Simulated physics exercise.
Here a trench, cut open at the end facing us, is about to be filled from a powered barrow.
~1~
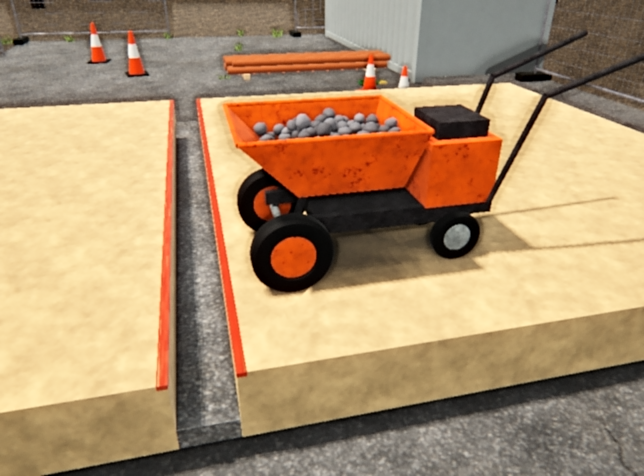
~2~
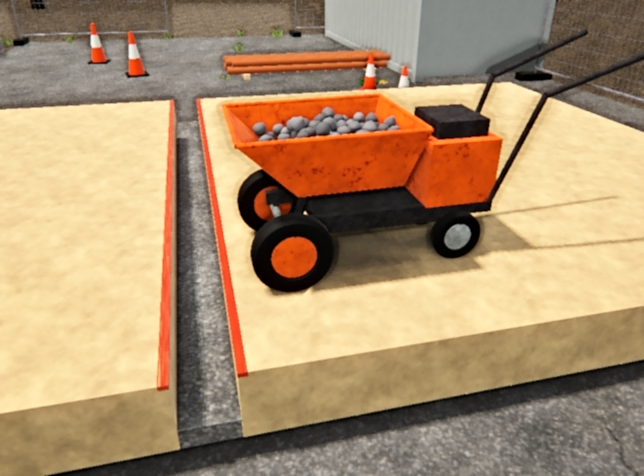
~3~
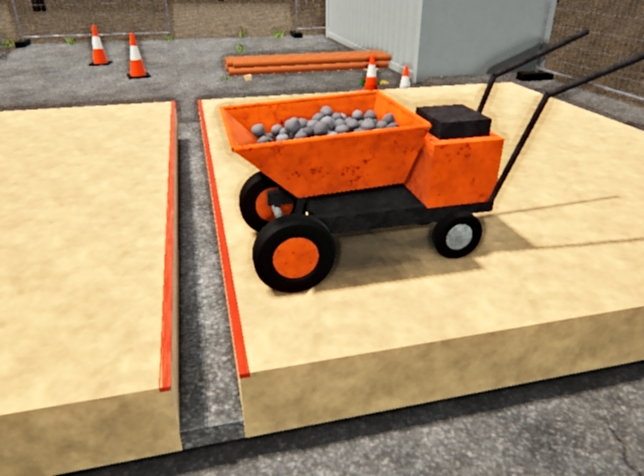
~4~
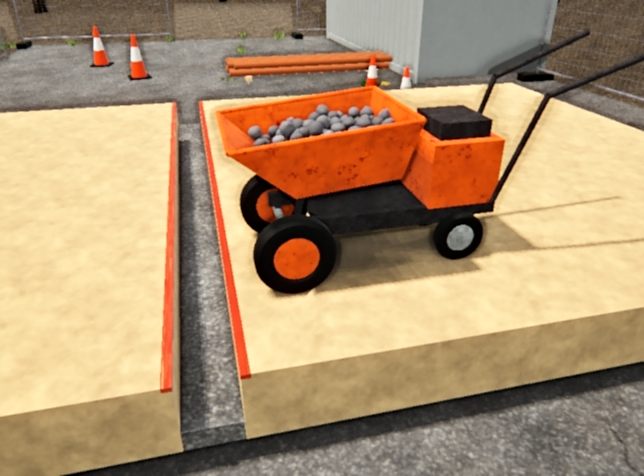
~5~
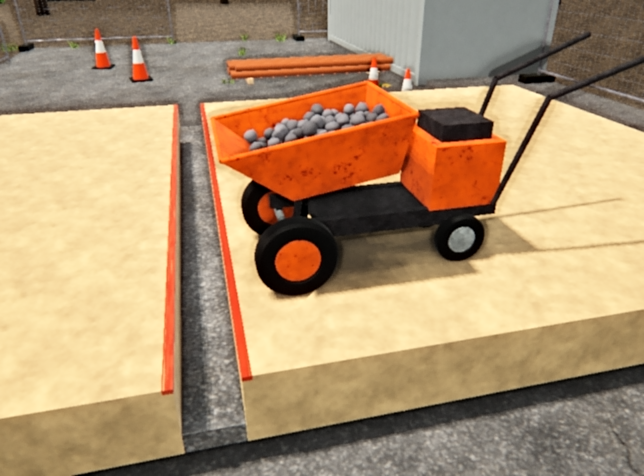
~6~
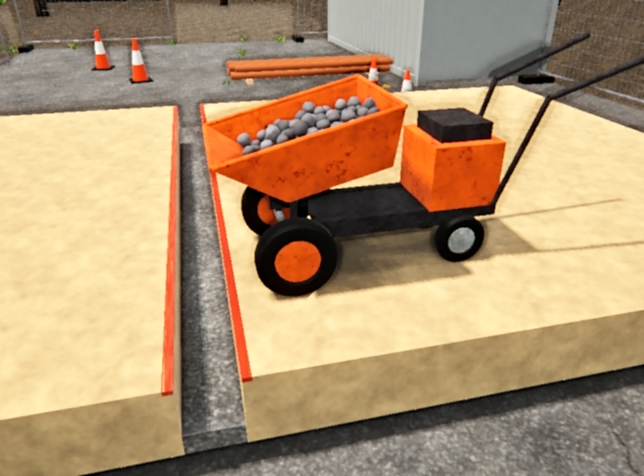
The orange skip of cobbles on the barrow slowly tilts forward, toward the left.
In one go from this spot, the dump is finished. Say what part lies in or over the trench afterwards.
The trench is going to be left with below half the load.
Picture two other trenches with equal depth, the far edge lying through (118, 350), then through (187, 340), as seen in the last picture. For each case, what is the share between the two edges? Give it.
Result, try 1: 70 in a hundred; try 2: 0 in a hundred.
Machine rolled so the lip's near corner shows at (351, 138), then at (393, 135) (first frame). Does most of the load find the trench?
At the earlier place the greater portion ends between the edges, at the later place the lesser portion.
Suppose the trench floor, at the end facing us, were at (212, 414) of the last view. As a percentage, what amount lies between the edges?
It works out to some 0 percent.
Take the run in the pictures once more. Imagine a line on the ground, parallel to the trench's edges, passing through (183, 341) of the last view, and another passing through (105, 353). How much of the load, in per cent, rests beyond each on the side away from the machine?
Respectively 90 and 50 percent.
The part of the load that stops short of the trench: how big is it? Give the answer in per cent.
About 0 per cent.
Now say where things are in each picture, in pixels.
The first frame shows lip of the skip at (238, 146), level; top of the load at (345, 134), round cobbles; first edge of the trench at (234, 327); far edge at (163, 337), the trench under half as wide as the skip, and about as deep as wide.
The second frame shows lip of the skip at (237, 147), level; top of the load at (345, 133).
The third frame shows lip of the skip at (234, 150), tipped barely; top of the load at (343, 132).
The fourth frame shows lip of the skip at (228, 154), tipped barely; top of the load at (339, 130).
The fifth frame shows lip of the skip at (222, 162), tipped a little; top of the load at (348, 132).
The sixth frame shows lip of the skip at (212, 170), tipped a little; top of the load at (340, 129); first edge of the trench at (239, 332); far edge at (168, 343).
Soon, skip tipped steeply; all in the skip.
A while on, skip tipped steeply; most in the skip; about a quarter beyond it; a stray few falling.
Towards the end, skip tipped right over; a small part in the skip; a stray few in or heaped over the trench; most beyond it.
Finally, skip tipped right over; a small part in the skip; a stray few in or heaped over the trench; most beyond it.
